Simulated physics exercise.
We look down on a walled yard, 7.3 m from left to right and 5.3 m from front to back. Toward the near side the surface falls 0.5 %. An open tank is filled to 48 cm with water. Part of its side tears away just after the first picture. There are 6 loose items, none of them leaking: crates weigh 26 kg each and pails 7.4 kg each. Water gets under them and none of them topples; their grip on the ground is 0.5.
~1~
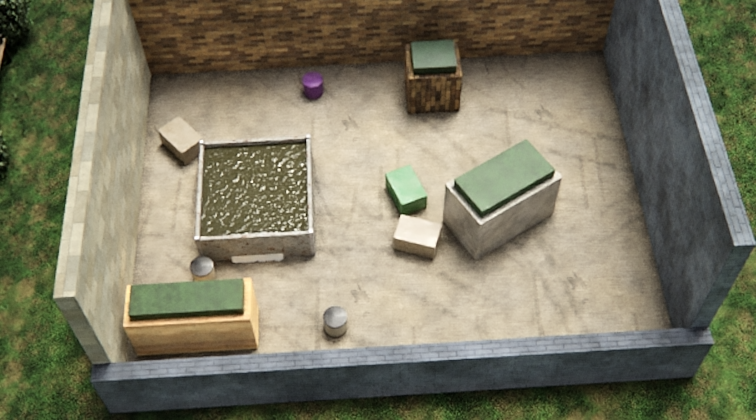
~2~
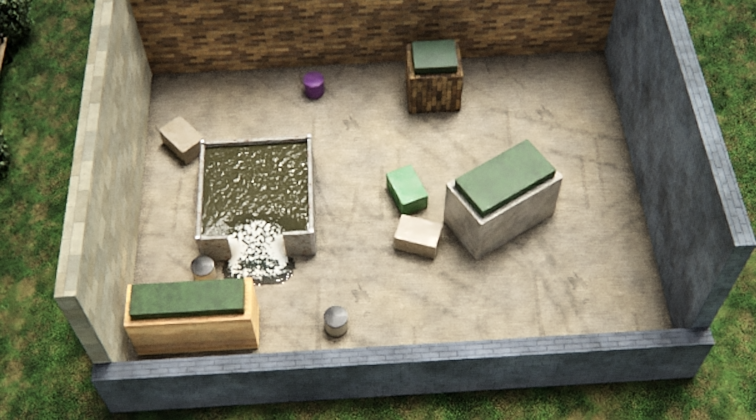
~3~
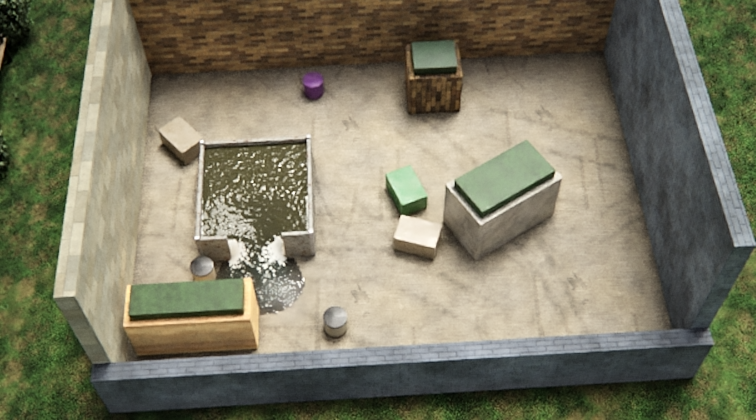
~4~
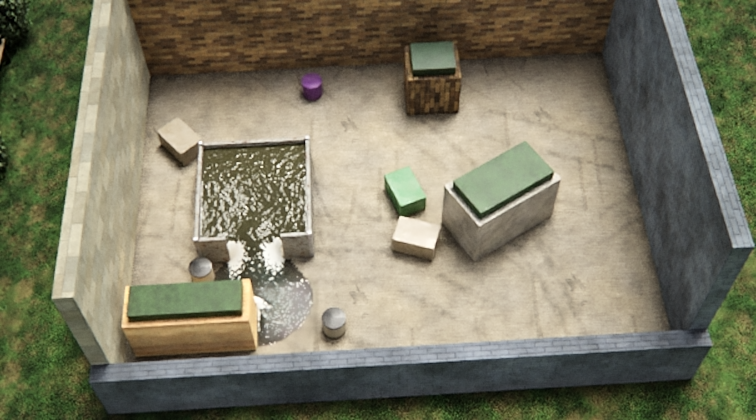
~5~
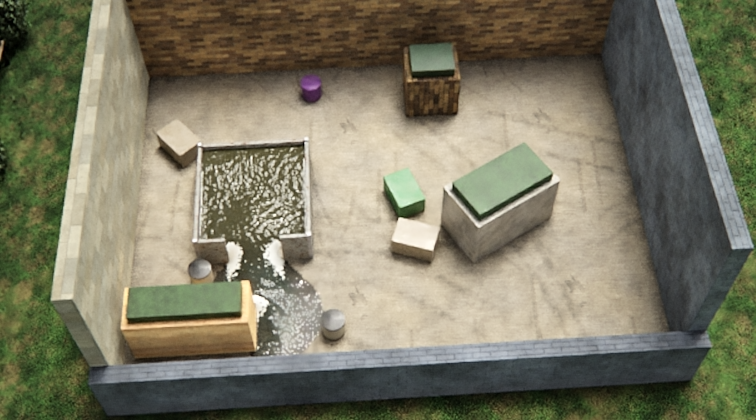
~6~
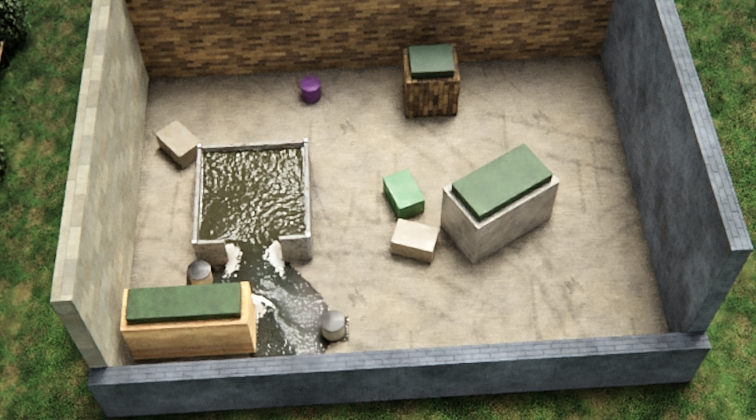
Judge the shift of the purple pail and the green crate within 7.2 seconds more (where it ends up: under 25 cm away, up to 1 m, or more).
Result - purple pail: Almost no movement; green crate: Almost no movement.
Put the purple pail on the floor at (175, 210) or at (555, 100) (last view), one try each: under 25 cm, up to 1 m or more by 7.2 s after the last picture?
From the first spot it does not really budge, and from the second it does not really budge.
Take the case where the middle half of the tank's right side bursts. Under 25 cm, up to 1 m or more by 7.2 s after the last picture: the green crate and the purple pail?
If so, the green crate is washed away, the purple pail remains in place.
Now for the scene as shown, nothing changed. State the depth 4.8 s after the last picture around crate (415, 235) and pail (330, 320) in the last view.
Depths: Near 3 cm, then near 4 cm.
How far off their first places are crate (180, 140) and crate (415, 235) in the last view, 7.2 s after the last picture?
0 cm and 0 cm, respectively.
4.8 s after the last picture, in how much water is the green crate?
Close to 1 centimetres.
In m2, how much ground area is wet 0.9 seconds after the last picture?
About 7.5 m2 is covered.
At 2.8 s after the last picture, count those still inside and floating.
At that time, 0.
Then, 0.9 s after the last picture the purple pail is near (310, 83), 0.0 m from its start, aground; the green crate is near (404, 188), 0.0 m from its start, aground; 0 afloat.
Then, 2.8 s after the last picture the purple pail is near (310, 83), 0.0 m from its start, aground; the green crate is near (404, 188), 0.0 m from its start, aground; 0 afloat.
Then, 4.8 s after the last picture the purple pail is near (310, 83), 0.0 m from its start, aground; the green crate is near (404, 188), 0.0 m from its start, aground; 0 afloat.
Then, 7.2 s after the last picture the purple pail is near (310, 83), 0.0 m from its start, aground; the green crate is near (404, 188), 0.0 m from its start, aground; 0 afloat.
